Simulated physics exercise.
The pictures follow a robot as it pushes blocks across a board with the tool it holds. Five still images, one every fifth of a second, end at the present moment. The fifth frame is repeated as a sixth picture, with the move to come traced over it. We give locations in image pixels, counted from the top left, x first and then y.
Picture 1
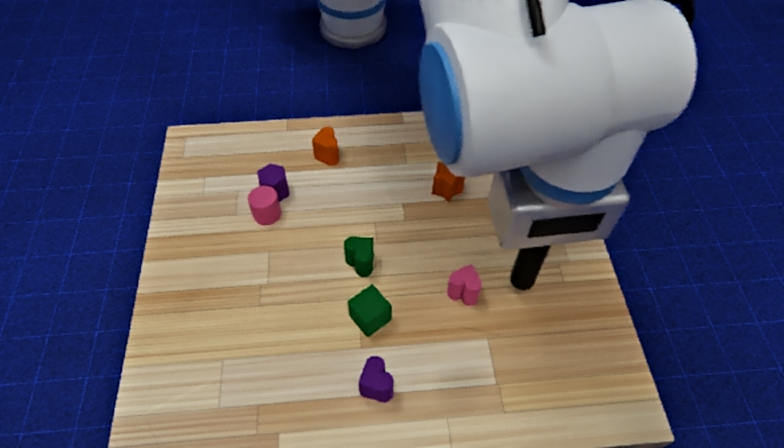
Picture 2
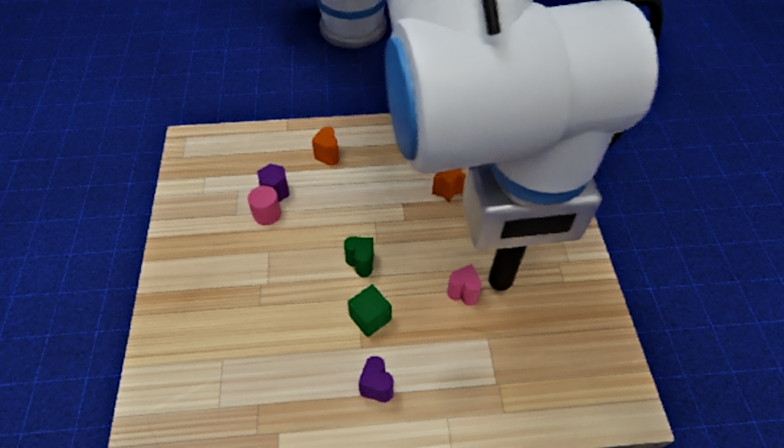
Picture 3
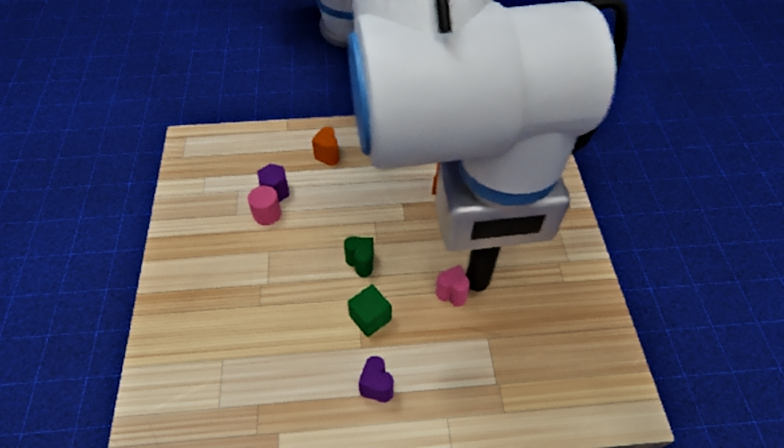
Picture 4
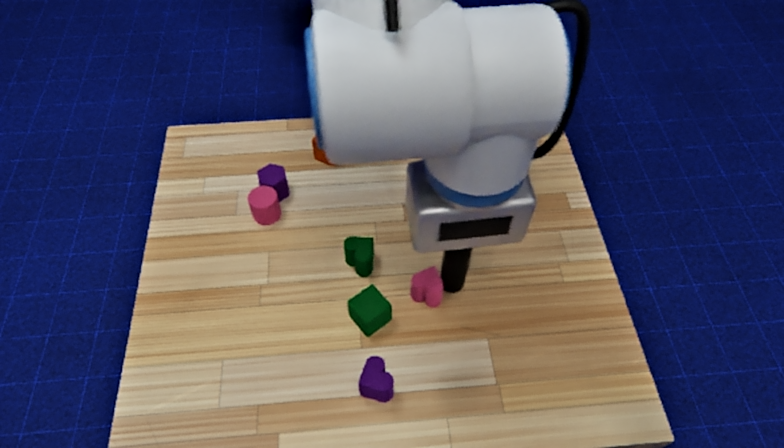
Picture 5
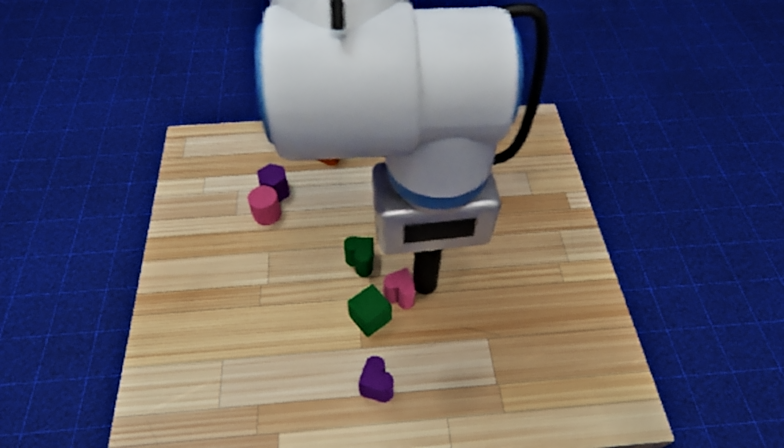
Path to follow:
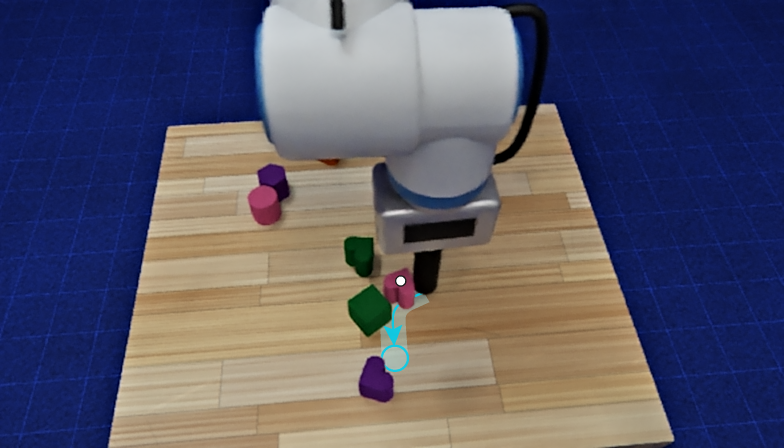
At first, a white robot arm holds its black tool to the right of a pink heart on a wooden board scattered with colorful blocks. The tool moves left until it meets the heart, then pushes it steadily left across the board, bringing it close beside the two green blocks.
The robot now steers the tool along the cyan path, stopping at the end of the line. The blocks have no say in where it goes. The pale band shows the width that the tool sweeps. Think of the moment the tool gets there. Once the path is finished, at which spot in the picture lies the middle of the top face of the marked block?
For the centre of its top, I'd go with (372, 286).
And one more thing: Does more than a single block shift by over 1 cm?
That would be a yes.
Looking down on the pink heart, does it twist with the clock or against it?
It spins clockwise.
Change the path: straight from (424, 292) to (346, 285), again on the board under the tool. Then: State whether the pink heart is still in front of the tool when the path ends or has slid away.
The tool will still be pushing it.
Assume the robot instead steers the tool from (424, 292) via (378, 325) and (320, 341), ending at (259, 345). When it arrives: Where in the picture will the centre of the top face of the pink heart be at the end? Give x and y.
Just about (370, 286).
Path on the board, from (424, 292) over (399, 305) and (393, 330) to (395, 358); the dot is on the pink heart.
The first path, step by step. Halfway along, tool (393, 309); green square (354, 310), turned 15° anticlockwise; pink heart (372, 286), turned 35° clockwise.
At the end, tool (395, 352); green square (354, 310), turned 15° anticlockwise; purple heart in place; pink heart (372, 286), turned 35° clockwise.
